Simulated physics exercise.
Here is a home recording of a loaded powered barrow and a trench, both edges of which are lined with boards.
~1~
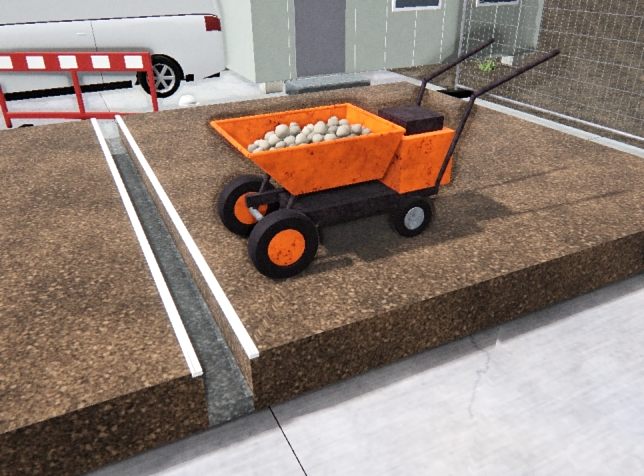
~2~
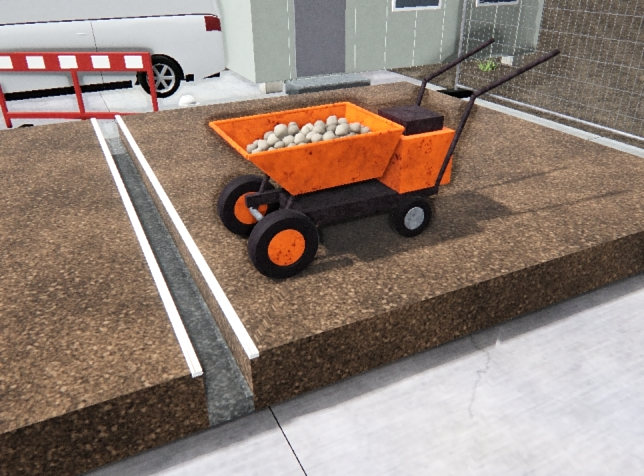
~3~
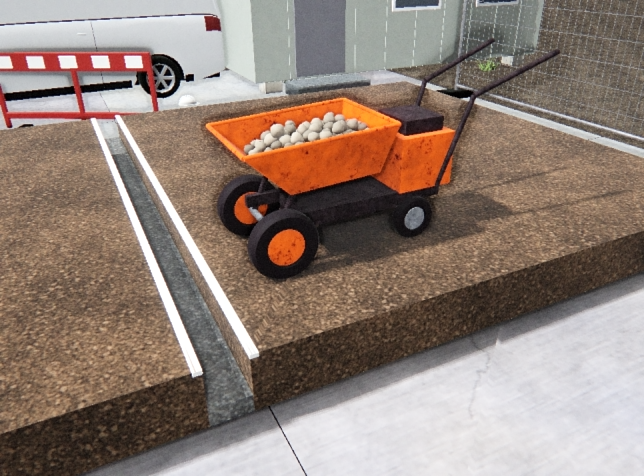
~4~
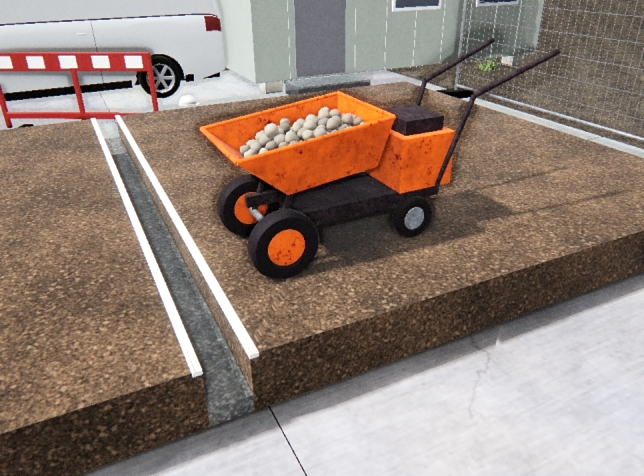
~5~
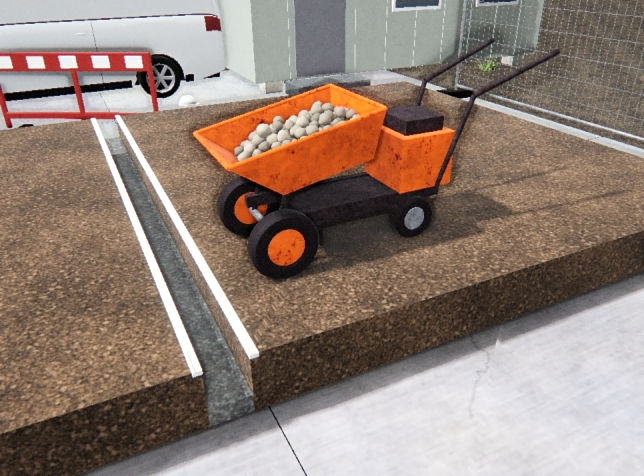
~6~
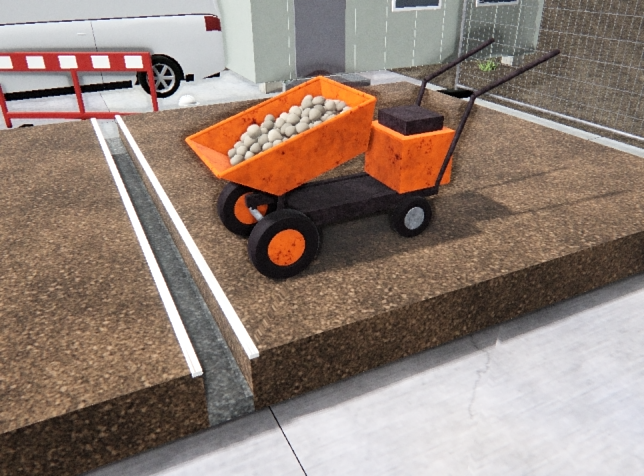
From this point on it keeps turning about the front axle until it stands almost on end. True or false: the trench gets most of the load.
False.
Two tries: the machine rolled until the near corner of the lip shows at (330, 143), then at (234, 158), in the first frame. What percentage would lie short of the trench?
First place: Around 40 per cent. Second place: Around 0 per cent.
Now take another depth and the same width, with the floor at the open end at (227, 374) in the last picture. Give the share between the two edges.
The share comes to around 10 percent.
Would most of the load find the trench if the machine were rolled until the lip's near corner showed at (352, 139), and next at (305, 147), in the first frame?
Position 1 falls short of half; position 2 exceeds half.
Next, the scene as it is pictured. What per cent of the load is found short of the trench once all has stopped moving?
About 0 %.
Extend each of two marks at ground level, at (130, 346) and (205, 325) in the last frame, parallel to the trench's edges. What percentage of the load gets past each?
Respectively 40 and 90 percent.
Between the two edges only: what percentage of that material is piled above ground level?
10 per cent or thereabouts.
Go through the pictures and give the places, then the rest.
The first picture shows lip of the skip near (249, 156), level; top of the load near (326, 142), river pebbles; first edge of the trench near (233, 316); far edge near (180, 331), the trench under half as wide as the skip, and about as deep as wide.
The second picture shows lip of the skip near (248, 157), level; top of the load near (325, 141).
The third picture shows lip of the skip near (244, 159), tipped barely; top of the load near (327, 134).
The fourth picture shows lip of the skip near (237, 163), tipped a little; top of the load near (322, 131).
The fifth picture shows lip of the skip near (229, 169), tipped a little; top of the load near (328, 117).
The sixth picture shows lip of the skip near (220, 176), tipped clearly; top of the load near (329, 117); first edge of the trench near (233, 316); far edge near (180, 331).
Shortly afterwards, skip tipped steeply; the whole lot in the skip.
Next, skip tipped steeply; the bulk in the skip; only a few in or heaped over the trench; near a quarter beyond it; a little falling.
Some moments later, skip tipped right over; a little in the skip; a little in or heaped over the trench; the bulk beyond it.
In the end, skip tipped right over; only a few in the skip; a little in or heaped over the trench; the bulk beyond it.
